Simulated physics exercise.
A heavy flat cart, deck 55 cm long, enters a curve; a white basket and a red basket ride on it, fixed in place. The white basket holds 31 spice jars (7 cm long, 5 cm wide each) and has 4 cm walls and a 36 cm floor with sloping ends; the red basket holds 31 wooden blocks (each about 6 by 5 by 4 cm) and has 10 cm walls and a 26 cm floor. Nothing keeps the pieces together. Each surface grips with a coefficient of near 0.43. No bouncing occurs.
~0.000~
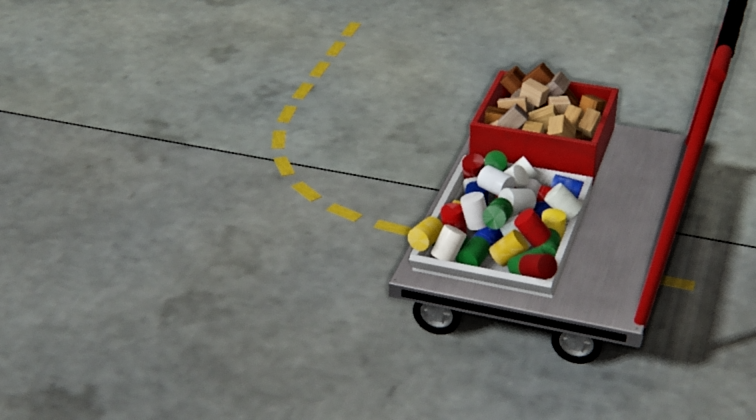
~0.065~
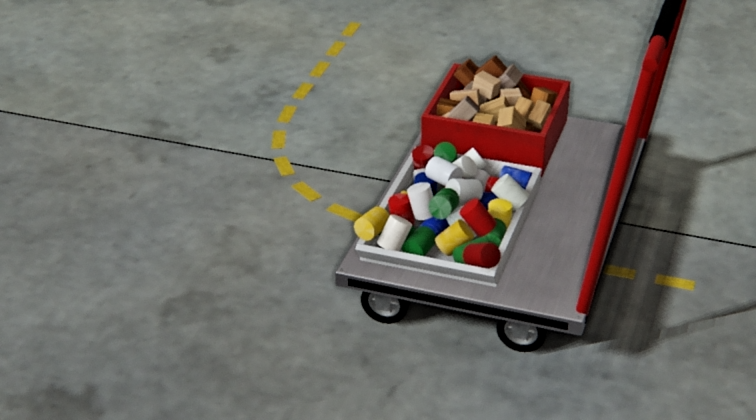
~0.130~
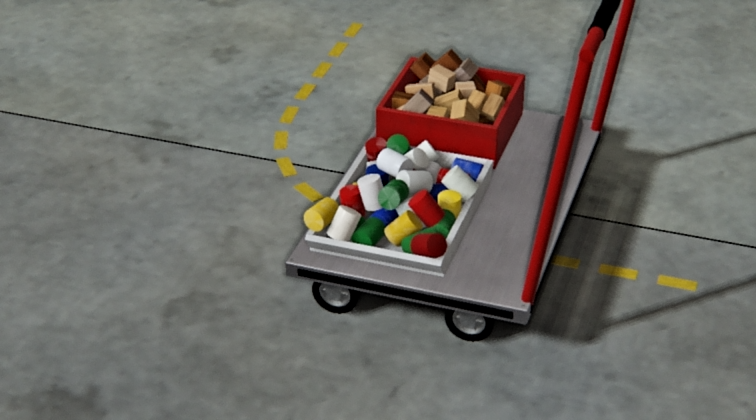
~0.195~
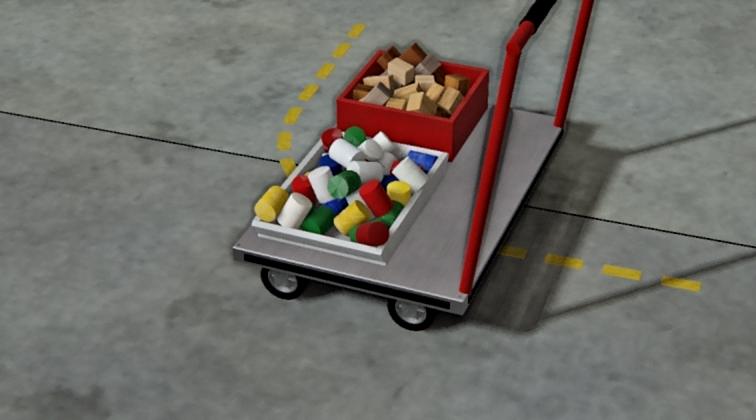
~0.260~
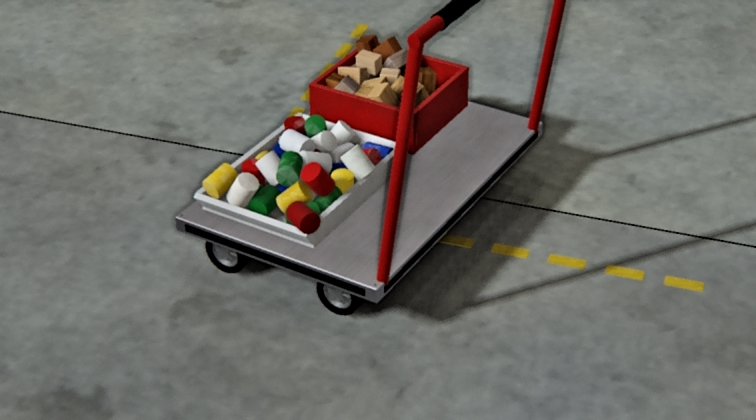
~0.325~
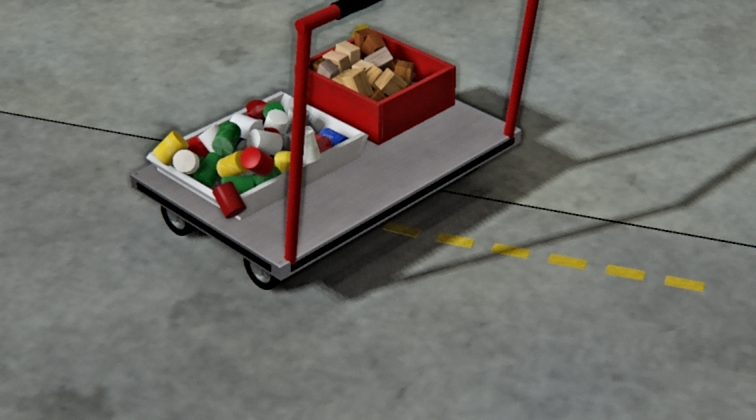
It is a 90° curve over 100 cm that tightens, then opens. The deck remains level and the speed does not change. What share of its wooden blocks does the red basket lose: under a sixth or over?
Escapees: Inside the sixth.
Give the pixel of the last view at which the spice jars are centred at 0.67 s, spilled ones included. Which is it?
Roughly at (191, 10).
After 0.40 s, white basket 26 in, 5 out and red basket 31 in, 0 out.
After 0.51 s, white basket 19 in, 12 out and red basket 31 in, 0 out.
After 0.67 s, white basket 16 in, 15 out and red basket 31 in, 0 out.
When it is over (at 1.12 s), white basket 12 in, 19 out and red basket 31 in, 0 out. Asked share, 0 of 31, 0 per cent.
